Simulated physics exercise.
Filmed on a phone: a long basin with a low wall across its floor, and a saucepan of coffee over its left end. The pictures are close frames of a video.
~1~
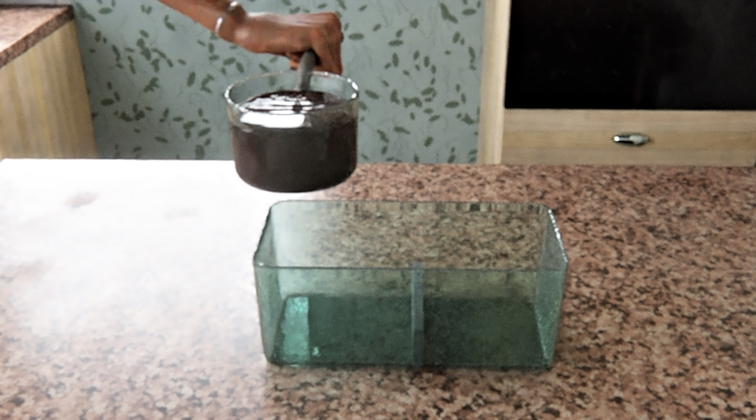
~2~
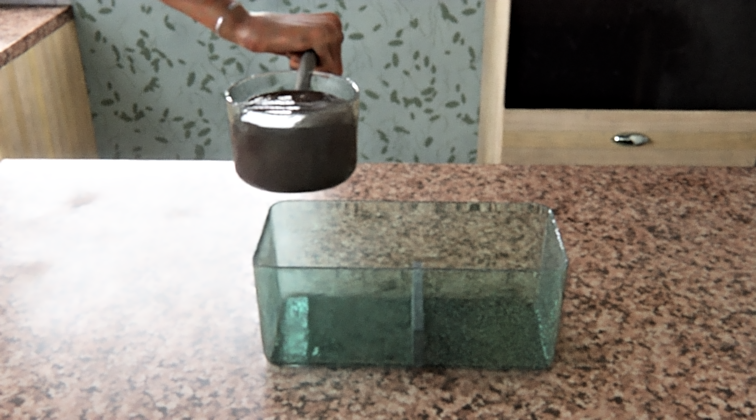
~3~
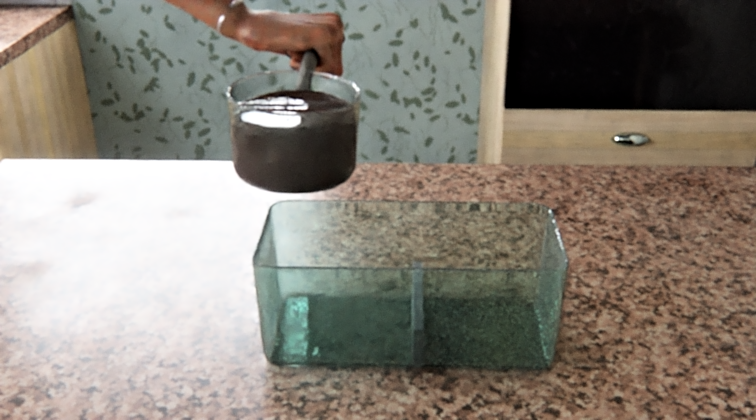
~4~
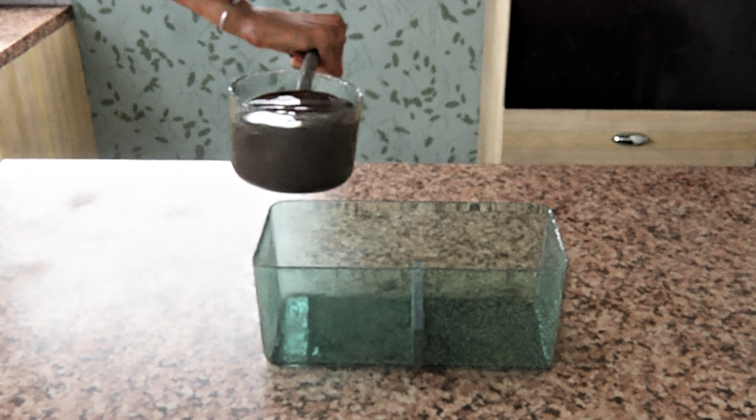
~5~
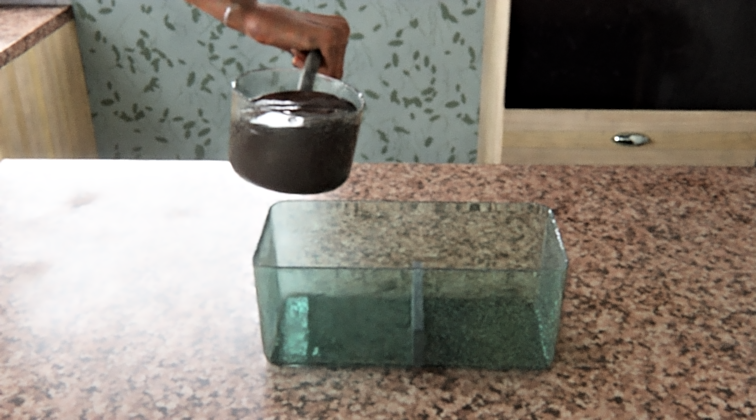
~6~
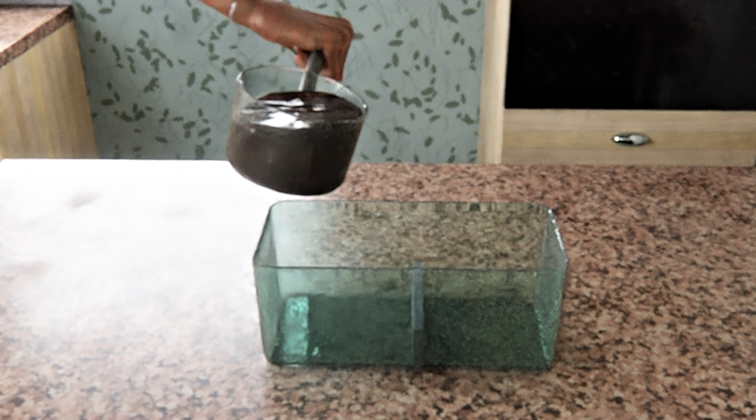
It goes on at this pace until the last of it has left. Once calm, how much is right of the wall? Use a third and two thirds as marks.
The share right of the wall is between a third and two thirds.
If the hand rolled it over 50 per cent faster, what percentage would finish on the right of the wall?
About 45 per cent.
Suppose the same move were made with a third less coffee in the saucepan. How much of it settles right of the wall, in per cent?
Roughly 30 in a hundred.
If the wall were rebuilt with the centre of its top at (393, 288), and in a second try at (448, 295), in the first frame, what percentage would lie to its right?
Near 75 % and 10 %.
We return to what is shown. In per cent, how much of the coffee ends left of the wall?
About 40 per cent.
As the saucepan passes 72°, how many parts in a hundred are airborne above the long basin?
Roughly 25 in a hundred.
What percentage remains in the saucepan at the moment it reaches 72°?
Some 60 per cent.
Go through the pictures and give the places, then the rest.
In the first frame, tilt 0°; pouring edge (357, 94); surface from (234, 108) to (356, 108); the long basin's rim runs from (262, 233) to (559, 236); the wall's top is at (418, 294).
In the second frame, tilt 1°; pouring edge (358, 94); surface from (233, 107) to (356, 109).
In the third frame, tilt 3°; pouring edge (359, 97); surface from (234, 107) to (356, 109).
In the fourth frame, tilt 6°; pouring edge (361, 100); surface from (236, 107) to (358, 110).
In the fifth frame, tilt 10°; pouring edge (363, 106); surface from (236, 109) to (360, 110).
In the sixth frame, tilt 16°; pouring edge (366, 112); surface from (236, 110) to (363, 111).
A moment on, the saucepan is tipped part way and 60 per cent is still to pour, 3 is left of the wall and 11 right of it.
Next, the saucepan is tipped right over and 11 per cent is still to pour, 24 is left of the wall and 57 right of it.
Then the saucepan is tipped right over and 0 per cent is still to pour, 41 is left of the wall and 58 right of it.
Later the saucepan is tipped right over and 0 per cent is still to pour, 42 is left of the wall and 58 right of it.
At rest 42 per cent lies left of the wall, 58 right of it and 0 outside.
